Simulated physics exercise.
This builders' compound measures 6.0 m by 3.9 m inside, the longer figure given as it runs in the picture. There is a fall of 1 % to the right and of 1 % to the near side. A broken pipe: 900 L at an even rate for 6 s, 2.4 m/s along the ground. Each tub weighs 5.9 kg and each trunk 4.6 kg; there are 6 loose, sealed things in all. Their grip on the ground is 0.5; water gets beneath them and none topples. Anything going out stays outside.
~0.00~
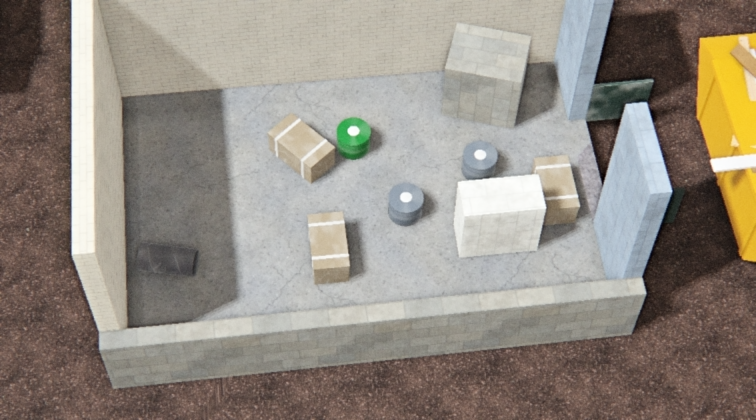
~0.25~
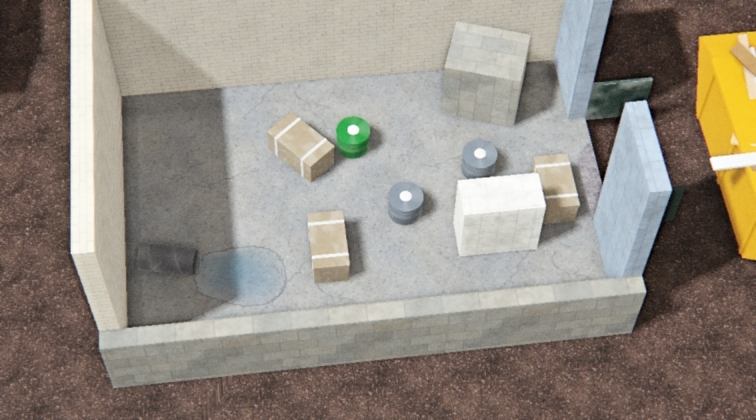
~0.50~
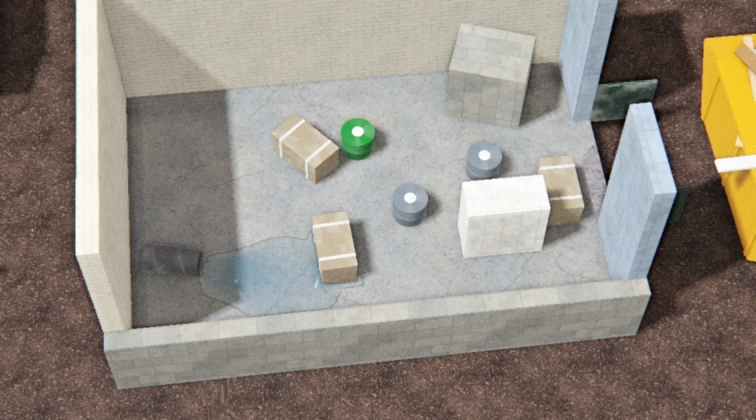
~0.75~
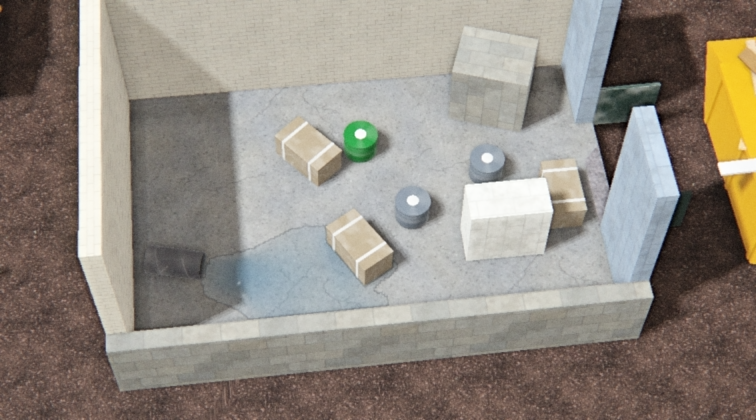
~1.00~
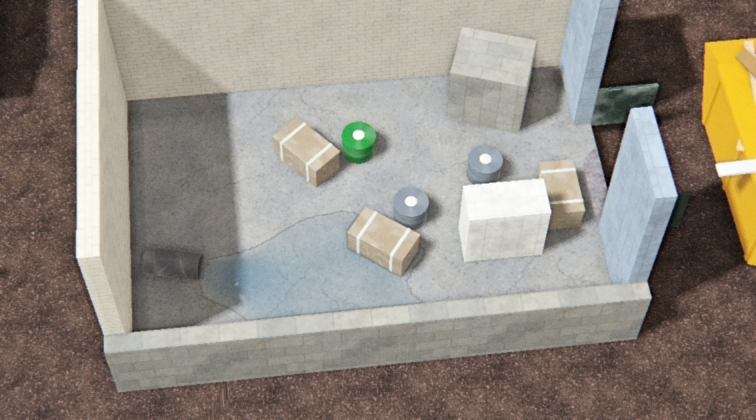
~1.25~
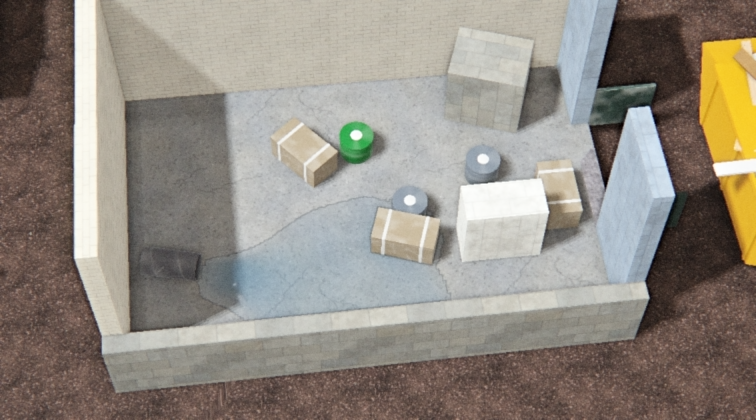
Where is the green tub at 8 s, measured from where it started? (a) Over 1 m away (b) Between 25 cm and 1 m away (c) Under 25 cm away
Under 25 cm away (c).
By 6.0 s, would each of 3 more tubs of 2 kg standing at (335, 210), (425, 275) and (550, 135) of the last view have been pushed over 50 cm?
The first is lower, the second higher, the third higher.
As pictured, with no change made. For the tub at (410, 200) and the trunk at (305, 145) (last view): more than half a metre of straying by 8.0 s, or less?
Exceeds it; stays within.
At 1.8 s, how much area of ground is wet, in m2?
That flooded area is roughly 6.5 m2.
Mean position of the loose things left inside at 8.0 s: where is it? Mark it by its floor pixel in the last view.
I'd put it close to (396, 165) in the last view.
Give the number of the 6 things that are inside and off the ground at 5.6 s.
Count at that moment: 4.
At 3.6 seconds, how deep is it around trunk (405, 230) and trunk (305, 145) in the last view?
I'd estimate 4 cm for the first and 0 cm for the second.
After 1.8 s the green tub is near (356, 135), 0.0 m from its start, aground; 0 of 6 are out; 1 afloat.
After 3.6 s the green tub is near (356, 135), 0.0 m from its start, aground; 0 of 6 are out; 1 afloat.
After 5.6 s the green tub is near (356, 135), 0.0 m from its start, aground; 0 of 6 are out; 4 afloat.
After 8.0 s the green tub is near (356, 135), 0.0 m from its start, aground; 1 of 6 are out; 1 afloat.
